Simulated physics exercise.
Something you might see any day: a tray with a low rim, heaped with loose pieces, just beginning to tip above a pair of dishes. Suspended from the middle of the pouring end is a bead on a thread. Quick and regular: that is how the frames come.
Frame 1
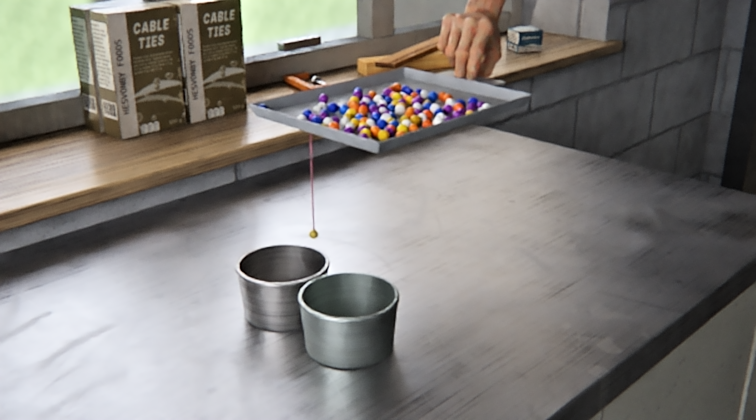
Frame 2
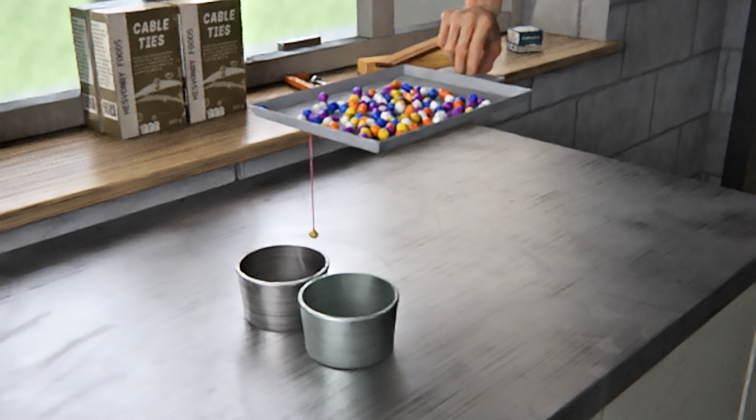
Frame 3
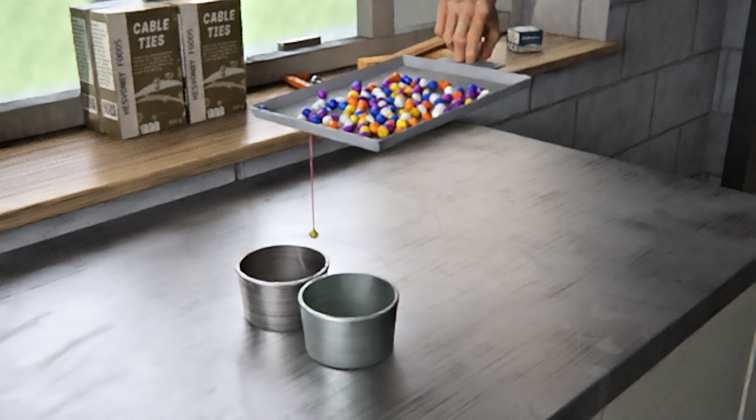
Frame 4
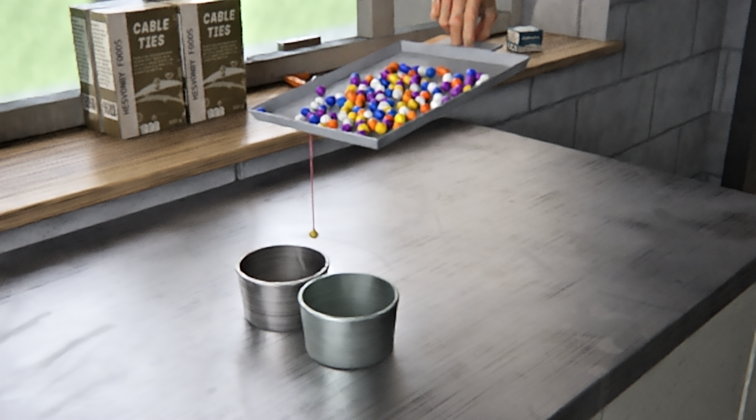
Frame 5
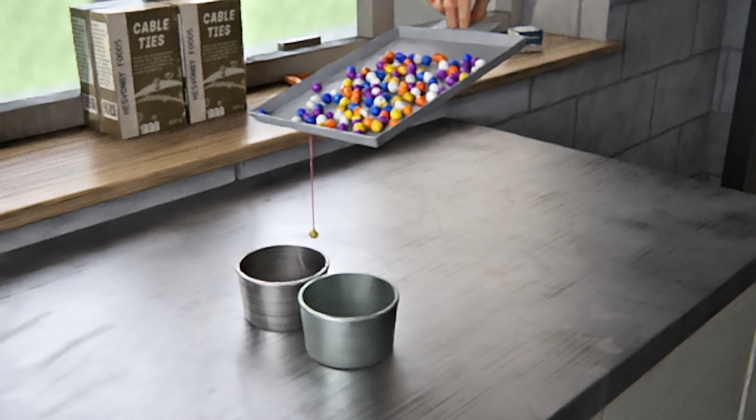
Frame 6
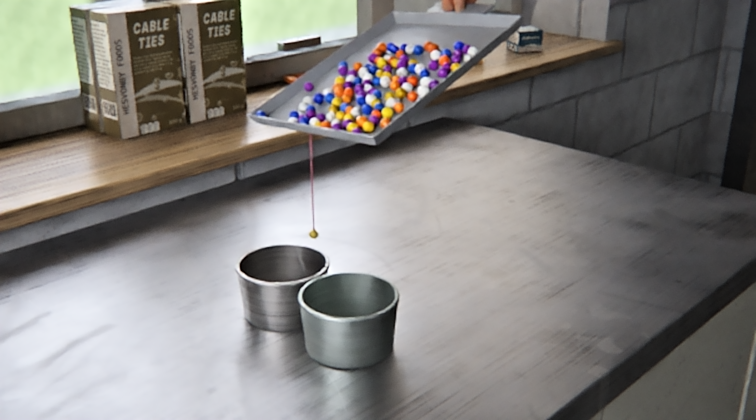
On a grey counter by a window, a hand raised the far end of a metal tray of colourful beads, and they shifted across it above two metal dishes while a small bead hung on a thread.
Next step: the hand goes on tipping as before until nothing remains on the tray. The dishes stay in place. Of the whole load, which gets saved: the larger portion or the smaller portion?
The smaller portion.
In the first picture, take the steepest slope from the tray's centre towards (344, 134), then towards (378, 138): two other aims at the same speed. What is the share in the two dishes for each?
The first try would leave around 90 per cent there, the second around 50 per cent.
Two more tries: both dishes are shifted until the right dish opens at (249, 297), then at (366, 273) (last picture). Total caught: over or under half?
Taking them in turn, it's short of half and then short of half.
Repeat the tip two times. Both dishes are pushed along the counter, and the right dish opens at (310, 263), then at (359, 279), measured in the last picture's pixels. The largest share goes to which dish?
In the first try it's the one on the left, and in the second it's the one on the left.
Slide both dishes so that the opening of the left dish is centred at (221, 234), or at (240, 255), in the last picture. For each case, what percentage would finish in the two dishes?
First position: Some 90 %; second position: Some 50 %.
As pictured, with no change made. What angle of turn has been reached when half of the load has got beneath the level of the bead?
Around 75° of tilt.
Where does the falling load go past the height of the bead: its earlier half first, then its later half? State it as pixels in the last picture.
Early half (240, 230), late half (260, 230).
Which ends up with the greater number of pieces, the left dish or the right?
Well, that is left of the pair.
Soon, tray tipped steeply; about half on the tray; a small part in the left dish; a small part outside both; about a quarter in the air.
A while on, tray tipped past a quarter turn; a stray few in the right dish; about a quarter in the left dish; about two thirds outside both; a stray few in the air.
Towards the end, tray tipped past a quarter turn; a stray few in the right dish; about a quarter in the left dish; about two thirds outside both.
Finally, tray tipped past a quarter turn; a stray few in the right dish; about a quarter in the left dish; about two thirds outside both.
